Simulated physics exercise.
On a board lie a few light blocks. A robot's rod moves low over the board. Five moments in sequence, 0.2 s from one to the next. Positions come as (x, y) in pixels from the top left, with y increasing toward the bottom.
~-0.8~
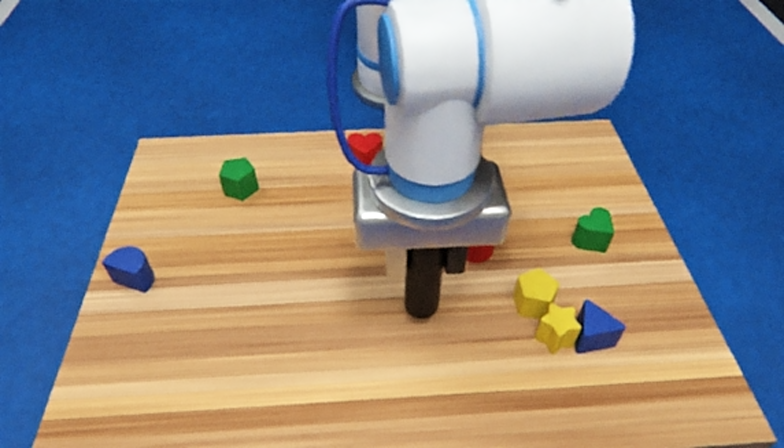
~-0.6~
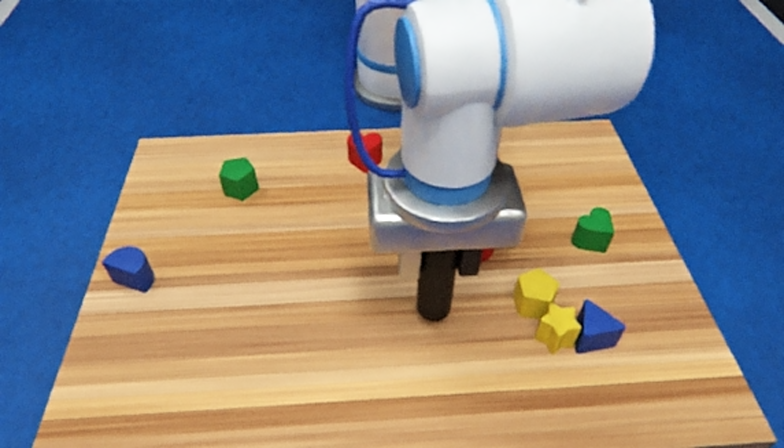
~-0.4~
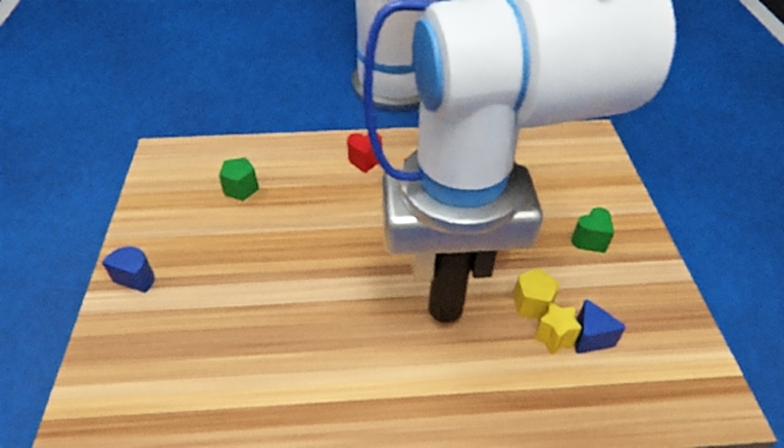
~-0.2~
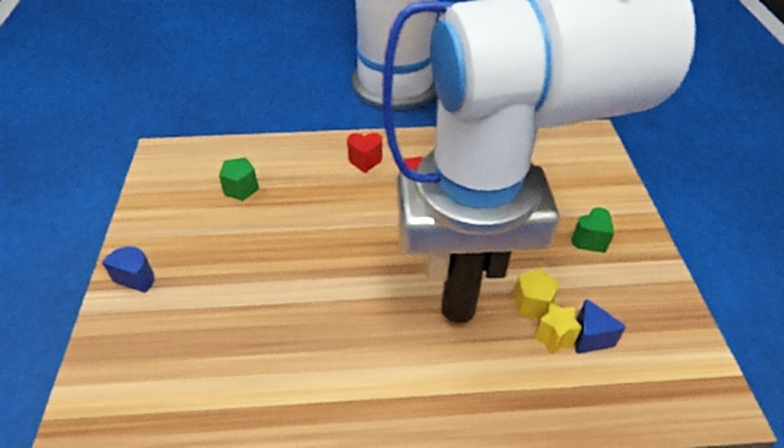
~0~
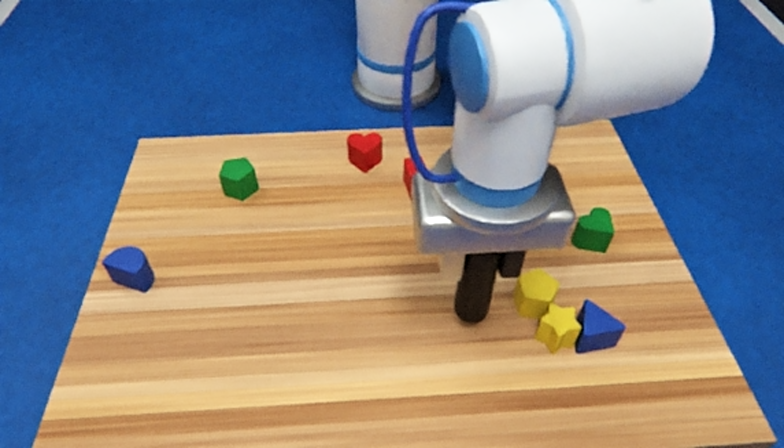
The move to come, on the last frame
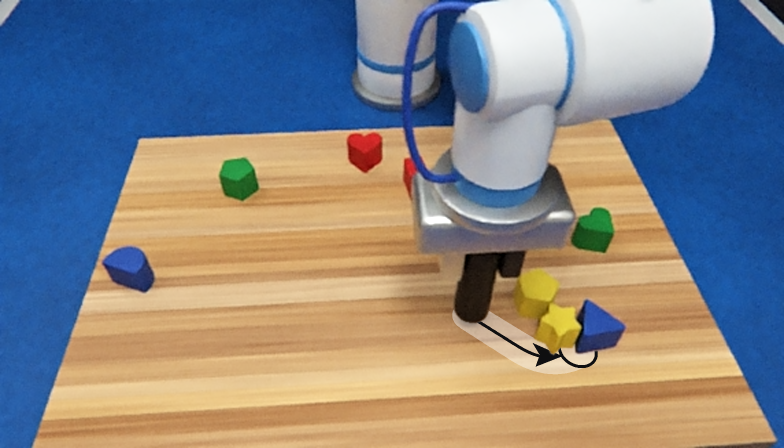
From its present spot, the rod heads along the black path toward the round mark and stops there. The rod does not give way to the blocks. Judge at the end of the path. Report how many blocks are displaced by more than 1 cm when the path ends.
Count: 2.
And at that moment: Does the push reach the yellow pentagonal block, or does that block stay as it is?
It keeps its spot.
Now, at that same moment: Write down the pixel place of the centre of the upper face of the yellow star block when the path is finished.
That would be at about pixel (578, 303).
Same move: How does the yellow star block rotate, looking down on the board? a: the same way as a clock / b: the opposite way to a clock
The one that fits is b, the opposite way to a clock.
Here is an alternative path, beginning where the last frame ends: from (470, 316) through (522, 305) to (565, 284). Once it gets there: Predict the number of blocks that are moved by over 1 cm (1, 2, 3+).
One block moves.
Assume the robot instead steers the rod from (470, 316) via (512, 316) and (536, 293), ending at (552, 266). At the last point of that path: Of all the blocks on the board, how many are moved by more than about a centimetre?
Shifted over 1 cm: One.
Drawn move, from (470, 316) via (503, 337) and (540, 356), ending at (578, 350).
The first path, step by step. One third of the way, rod at (505, 330); nothing pushed yet.
Two thirds of the way, rod at (543, 349); yellow star block at (566, 317).
At the end, rod at (581, 343); yellow pentagonal block still; yellow star block at (578, 303), turned 50° anticlockwise; blue three-sided block at (616, 314).
